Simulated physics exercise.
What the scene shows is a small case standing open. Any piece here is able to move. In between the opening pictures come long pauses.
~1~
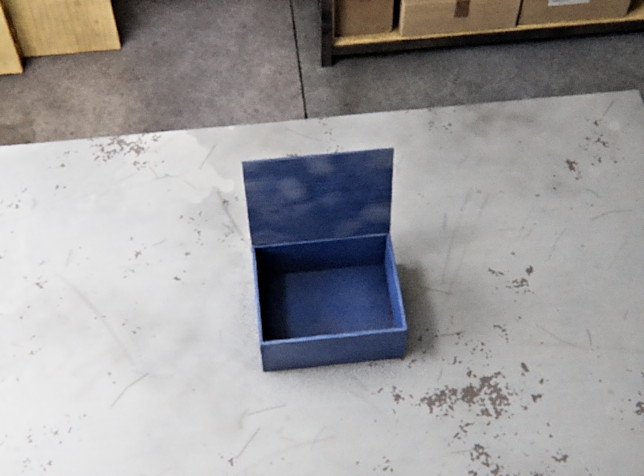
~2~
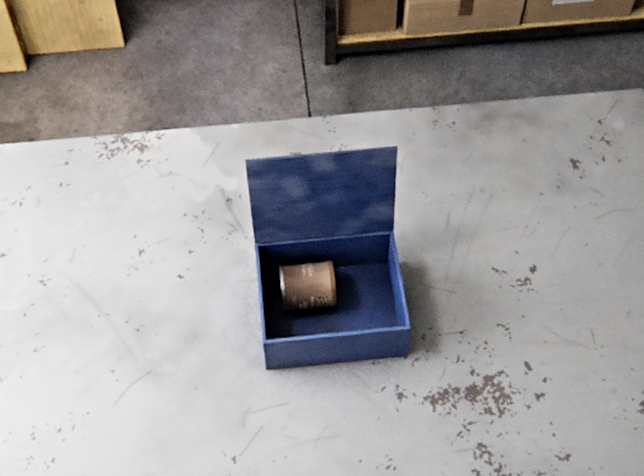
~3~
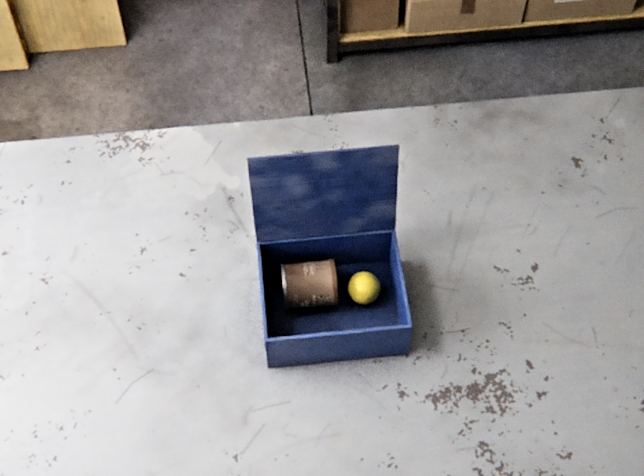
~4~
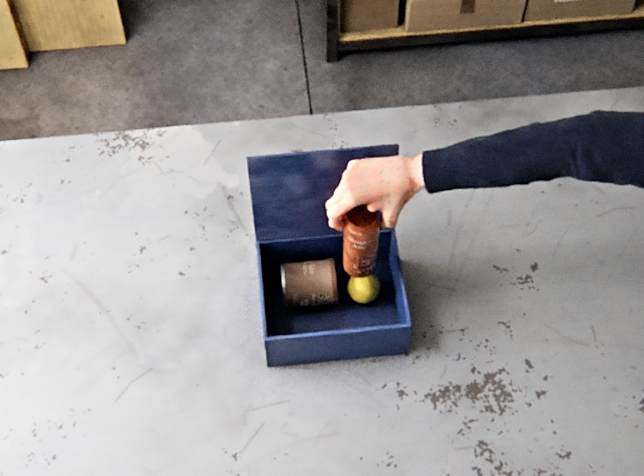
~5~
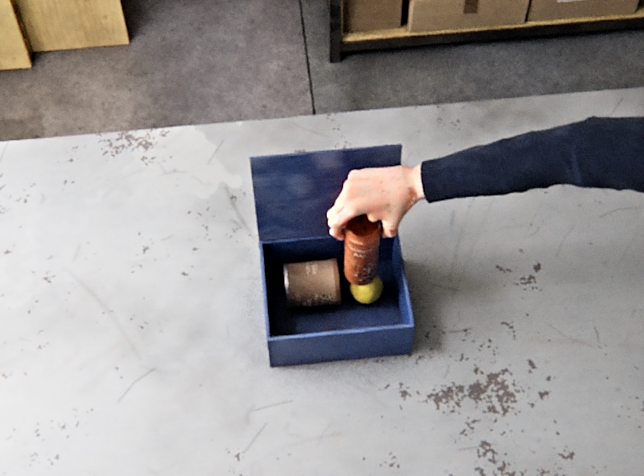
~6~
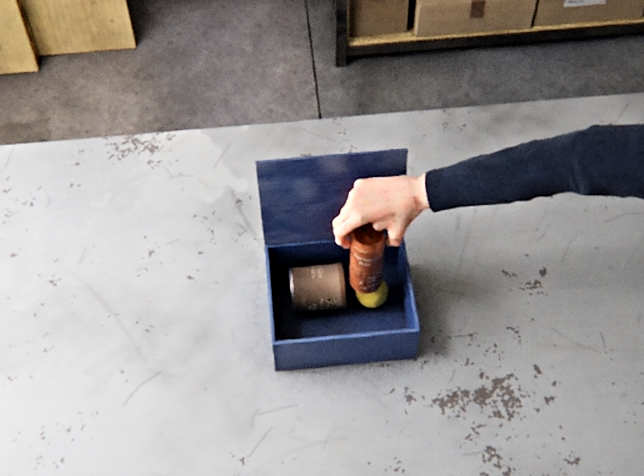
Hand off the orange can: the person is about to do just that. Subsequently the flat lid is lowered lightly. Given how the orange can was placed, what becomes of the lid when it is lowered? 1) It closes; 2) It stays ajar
Answer: 1.
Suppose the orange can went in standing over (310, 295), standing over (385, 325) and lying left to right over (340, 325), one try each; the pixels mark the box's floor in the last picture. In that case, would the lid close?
Lid, try 1: Propped open; try 2: Propped open; try 3: Fully down.
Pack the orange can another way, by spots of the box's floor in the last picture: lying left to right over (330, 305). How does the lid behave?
With this placement the lid lies closed.
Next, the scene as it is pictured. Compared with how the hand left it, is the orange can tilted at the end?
After all that, it finishes out of line.
Then, 0.70 s later than the last frame, orange can on its side near (334, 307); yellow lemon moved a little.
Then, 1.40 s later than the last frame, lid 72° above the rim; orange can on its side near (330, 331).
Then, 2.00 s later than the last frame, lid 22° above the rim; orange can on its side near (330, 328); brown tin moved a little.
When it is over, lid shut; lying over in the box, orange can; the other 2 as before. End places, in pixels of the last picture, orange can near (329, 327).
